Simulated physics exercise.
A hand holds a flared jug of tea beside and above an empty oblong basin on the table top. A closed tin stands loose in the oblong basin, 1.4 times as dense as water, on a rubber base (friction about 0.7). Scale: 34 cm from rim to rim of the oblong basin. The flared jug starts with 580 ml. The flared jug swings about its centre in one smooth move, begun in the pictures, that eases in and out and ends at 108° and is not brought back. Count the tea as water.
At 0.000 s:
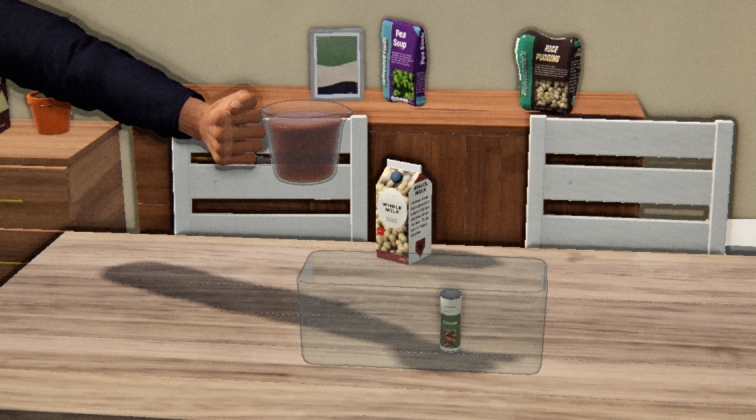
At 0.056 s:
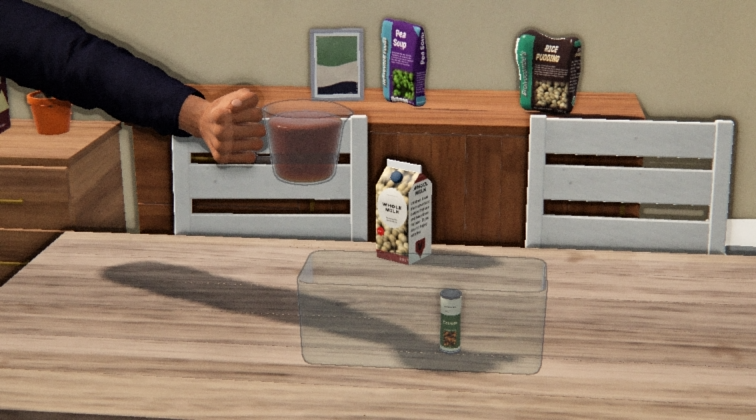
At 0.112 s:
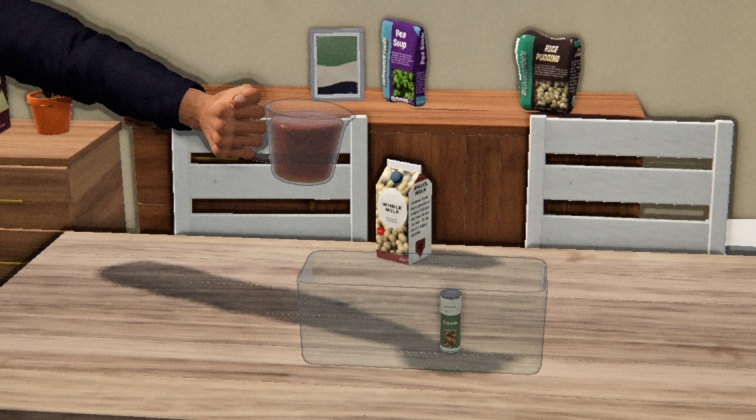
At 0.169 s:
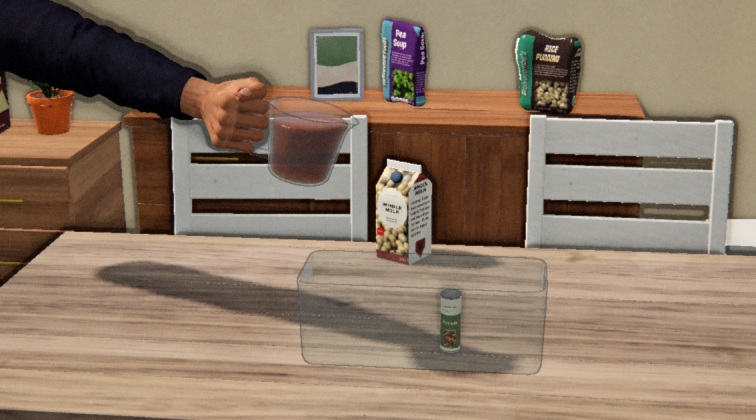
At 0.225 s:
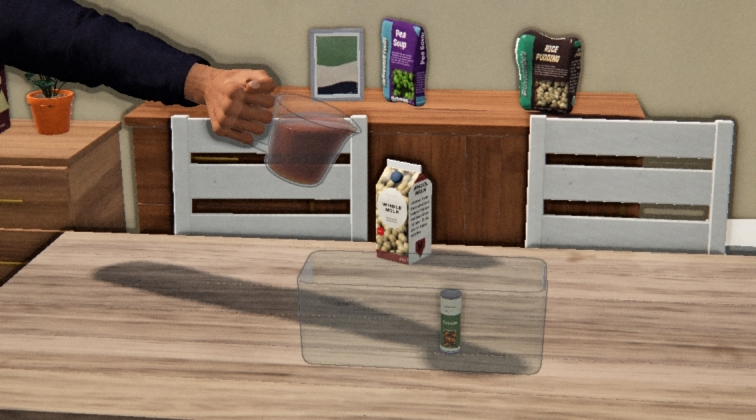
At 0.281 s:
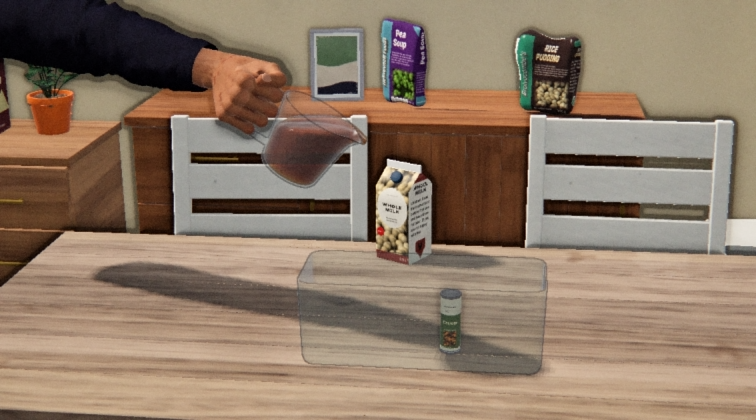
At a wooden table, a hand held a clear jug of reddish-brown liquid above an empty see-through basin with a small closed container inside, then smoothly tilted the jug to the right.
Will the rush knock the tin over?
The tin remains upright.
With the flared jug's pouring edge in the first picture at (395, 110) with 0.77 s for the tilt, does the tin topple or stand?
Then it topples.
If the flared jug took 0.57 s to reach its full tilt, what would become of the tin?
The tin remains upright.
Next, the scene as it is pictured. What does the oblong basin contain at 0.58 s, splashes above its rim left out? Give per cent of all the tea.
Near 22 in a hundred.
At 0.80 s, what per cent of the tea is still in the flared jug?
Near 4 in a hundred.
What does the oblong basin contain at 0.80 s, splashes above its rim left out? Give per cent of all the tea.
Near 84 in a hundred.
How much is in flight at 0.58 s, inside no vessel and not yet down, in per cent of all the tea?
Near 36 in a hundred.
Then, 0.58 s in, the tilt is 92° and 42 per cent is still to pour; the tin stands where it began.
Then, 0.80 s in, the tilt is 108° and 4 per cent is still to pour; the tin stands where it began.
Then, 1.02 s in, the tilt is 108° and 0 per cent is still to pour; the tin stands where it began.
Then, 1.27 s in, the tilt is 108° and 0 per cent is still to pour; the tin stands where it began.
Finally, the tin stands where it began.
